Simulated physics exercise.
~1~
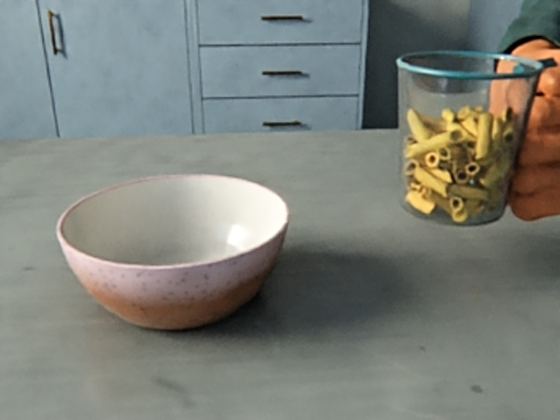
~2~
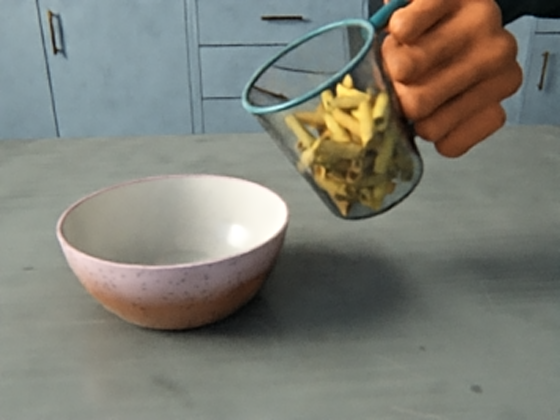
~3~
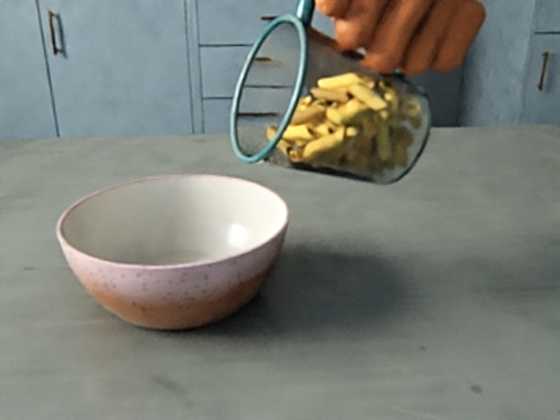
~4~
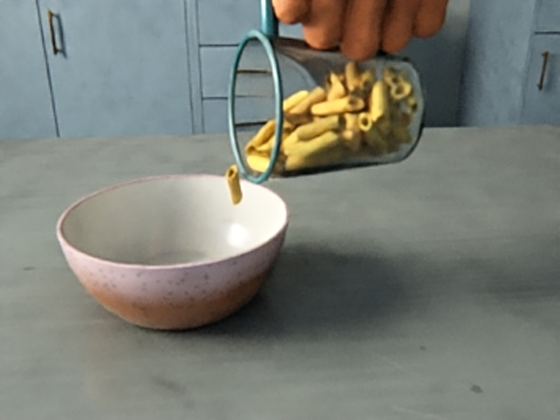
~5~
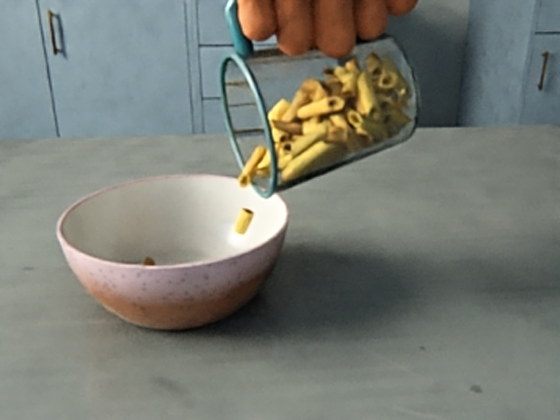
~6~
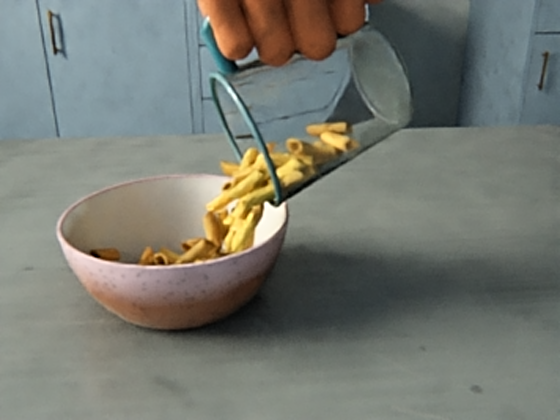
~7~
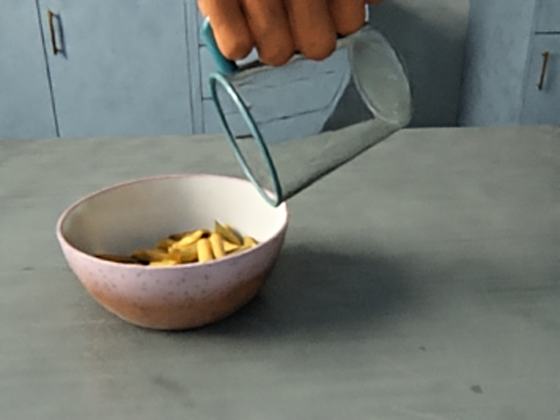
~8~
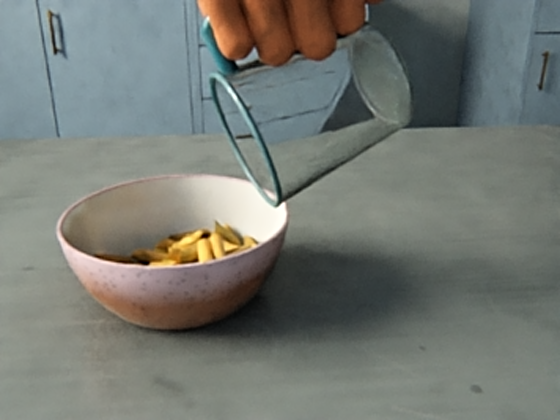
A hand holds a clear cup with a teal rim, filled with short yellow pasta tubes, at the right above a grey tabletop. A speckled pink and white bowl with a tan base sits at the left, seen from the front and slightly above, with blue cabinets behind. The hand carries the cup left and tips it onto its side beside the bowl. One piece drops first, then another, and as the cup tilts further downward the rest tumble in together. The pasta lies settled in the bowl while the emptied cup stays tilted above its right edge.
